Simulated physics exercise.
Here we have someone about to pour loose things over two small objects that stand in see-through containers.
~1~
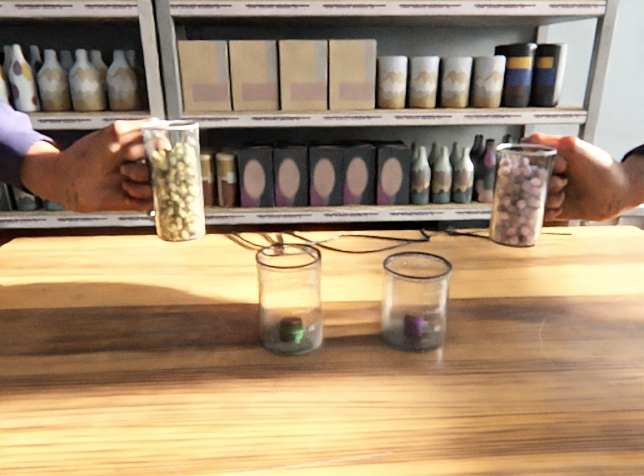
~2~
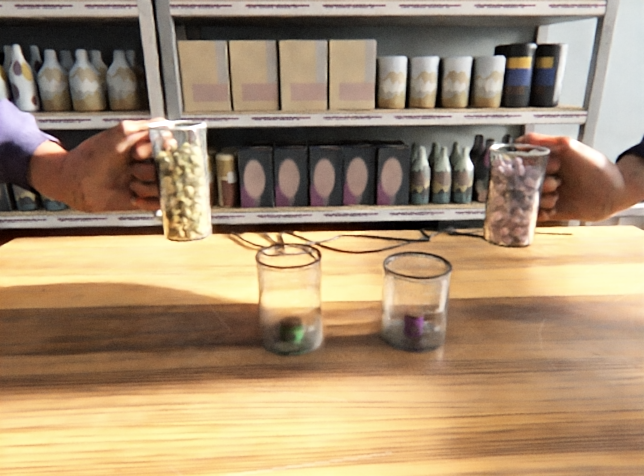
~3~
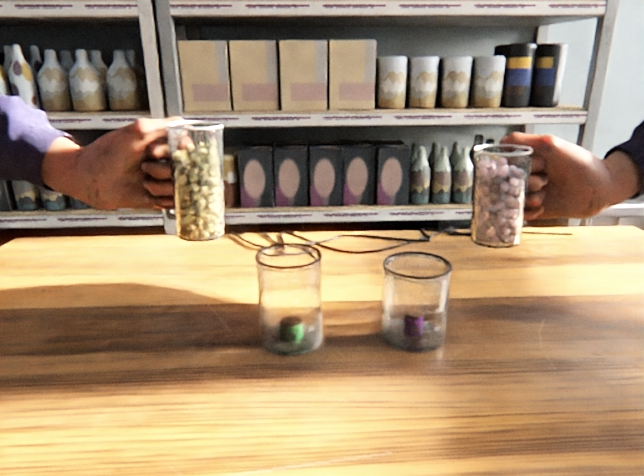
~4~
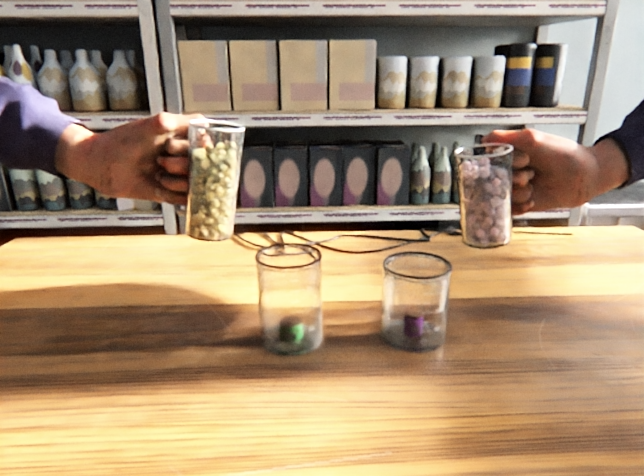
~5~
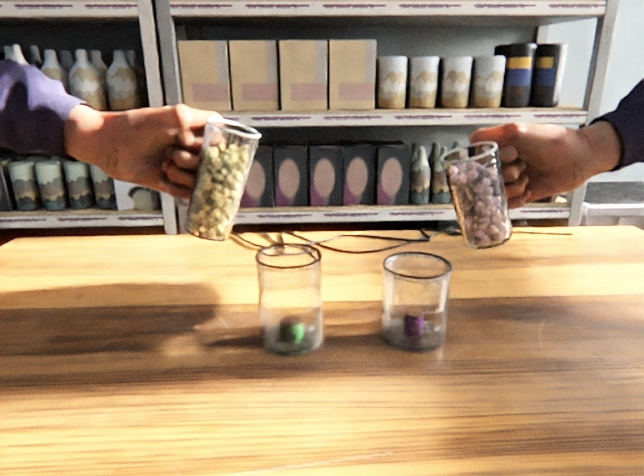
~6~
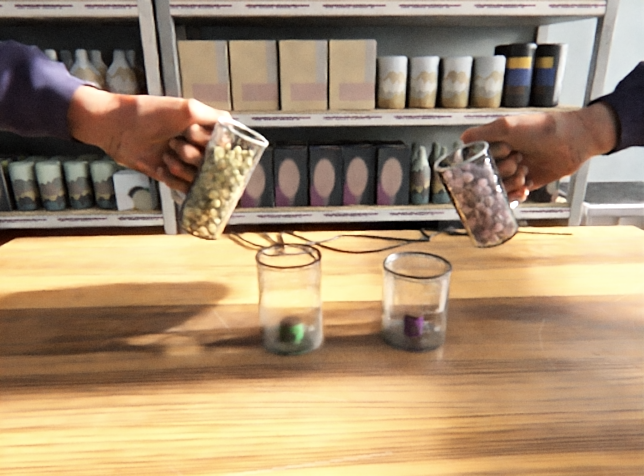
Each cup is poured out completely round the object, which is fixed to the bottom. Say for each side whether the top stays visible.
As I see it, left object: Tip goes below; right object: Tip goes below.
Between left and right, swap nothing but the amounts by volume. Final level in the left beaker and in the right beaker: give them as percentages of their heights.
I'd expect close to 55 on the left side and 50 on the right side.
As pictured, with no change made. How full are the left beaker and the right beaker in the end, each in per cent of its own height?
Estimates: Left 50, right 55.
Then, 0.46 s later than the last frame, left beaker empty, all of its cupful still in the cup; right beaker empty, all of its cupful still in the cup.
Then, 0.87 s later than the last frame, left beaker nearly empty, the larger part of its cupful still in the cup; right beaker nearly empty, roughly two thirds of its cupful still in the cup.
Then, 1.21 s later than the last frame, left beaker a third full, none of its cupful still in the cup; right beaker half full, none of its cupful still in the cup.
When it is over, left beaker half full (surface near (290, 298)), nothing beside it; right beaker half full (surface near (415, 297)), nothing beside it; the left thing is covered; the right thing is covered.
